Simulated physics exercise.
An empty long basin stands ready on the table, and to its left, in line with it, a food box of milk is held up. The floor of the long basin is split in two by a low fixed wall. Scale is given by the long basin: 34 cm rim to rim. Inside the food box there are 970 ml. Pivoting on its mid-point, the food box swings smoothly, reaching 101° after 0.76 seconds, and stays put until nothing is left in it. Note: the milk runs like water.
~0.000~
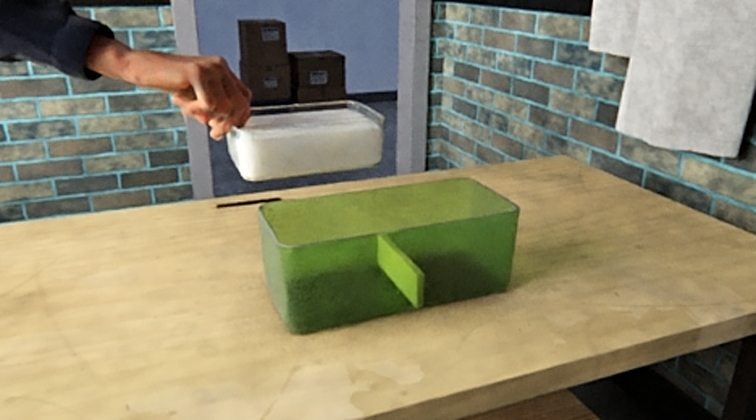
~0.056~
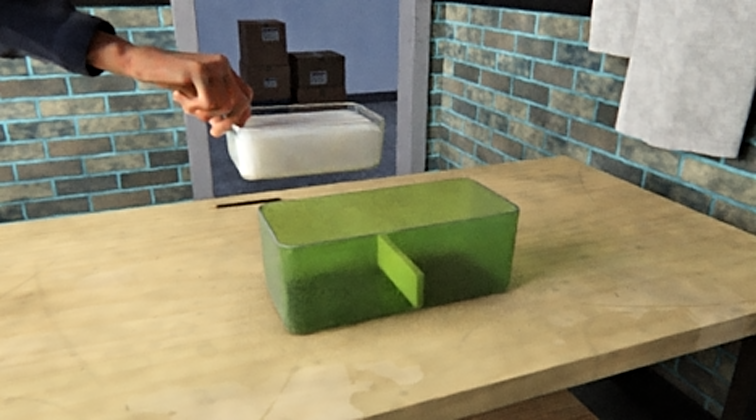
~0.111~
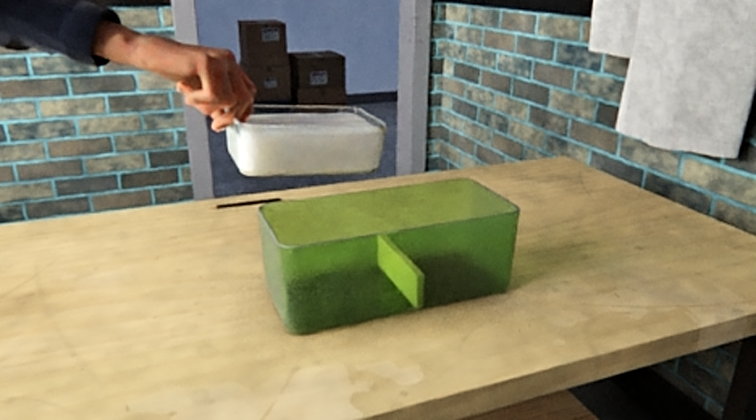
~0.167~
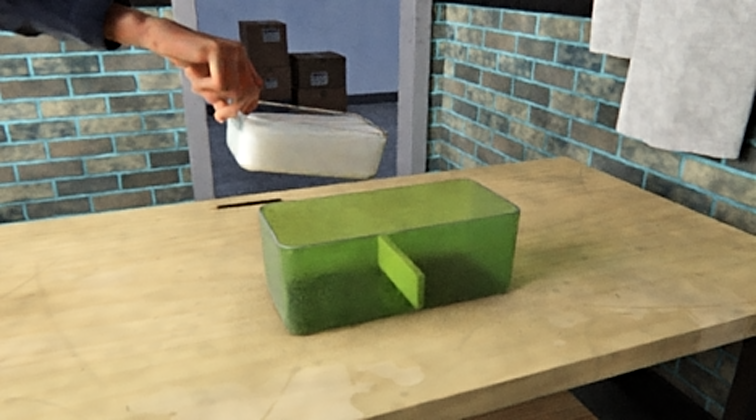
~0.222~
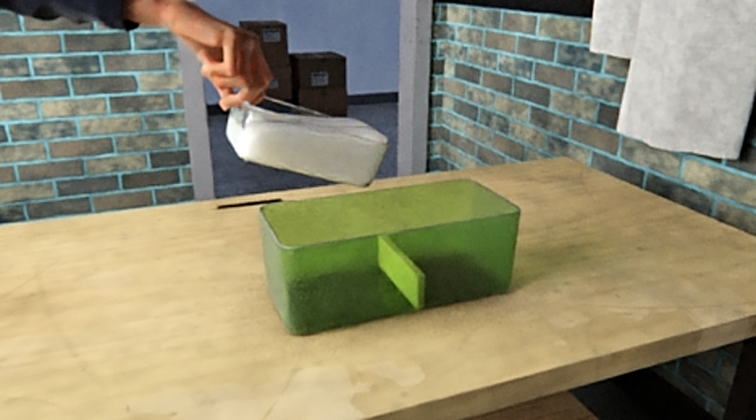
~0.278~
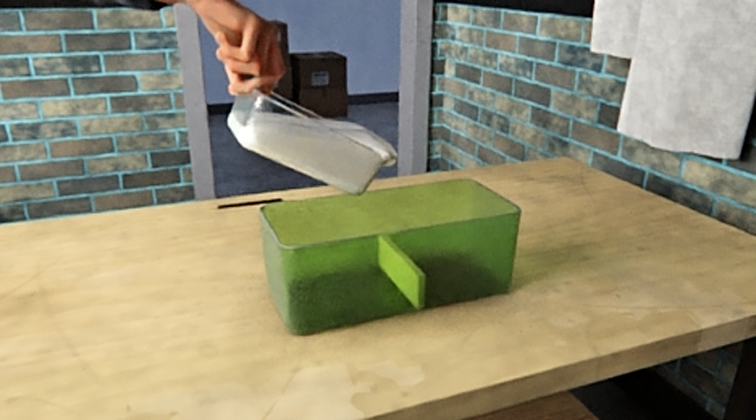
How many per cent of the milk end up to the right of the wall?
About 55 per cent.
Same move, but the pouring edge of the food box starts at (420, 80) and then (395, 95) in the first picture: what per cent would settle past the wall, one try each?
75 then 65 %.
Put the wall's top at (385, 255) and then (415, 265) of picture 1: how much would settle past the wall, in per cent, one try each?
The first gives near 70 per cent and the second near 35 per cent.
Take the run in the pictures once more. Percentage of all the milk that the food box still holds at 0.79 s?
Around 1 in a hundred.
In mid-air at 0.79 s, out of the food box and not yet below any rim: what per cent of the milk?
Close to 7 per cent.
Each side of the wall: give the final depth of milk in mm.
Left part about 14 mm deep, right part about 26 mm deep.
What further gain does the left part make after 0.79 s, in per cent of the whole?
It comes to about 5 per cent.
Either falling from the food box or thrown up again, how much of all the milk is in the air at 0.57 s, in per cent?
Share: Roughly 24 per cent.
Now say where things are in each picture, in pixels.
The first picture shows tilt 0°; pouring edge (371, 111); surface from (231, 128) to (368, 116); the long basin's rim runs from (268, 226) to (495, 194); the wall's top is at (399, 254).
The second picture shows tilt 1°; pouring edge (371, 113); surface from (231, 127) to (368, 117).
The third picture shows tilt 5°; pouring edge (373, 118); surface from (233, 125) to (369, 120).
The fourth picture shows tilt 12°; pouring edge (374, 126); surface from (235, 123) to (371, 123).
The fifth picture shows tilt 20°; pouring edge (375, 136); surface from (236, 122) to (372, 130); 3 per cent is over the edge.
The sixth picture shows tilt 30°; pouring edge (373, 148); surface from (237, 120) to (359, 133); 10 per cent is over the edge.
After 0.57 s the tilt is 87° and 9 per cent is still to pour, 16 is left of the wall and 48 right of it.
After 0.79 s the tilt is 101° and 1 per cent is still to pour, 32 is left of the wall and 53 right of it.
After 1.01 s the tilt is 101° and 0 per cent is still to pour, 36 is left of the wall and 56 right of it.
After 1.26 s the tilt is 101° and 0 per cent is still to pour, 37 is left of the wall and 55 right of it.
In the end 37 per cent lies left of the wall, 55 right of it and 7 outside.
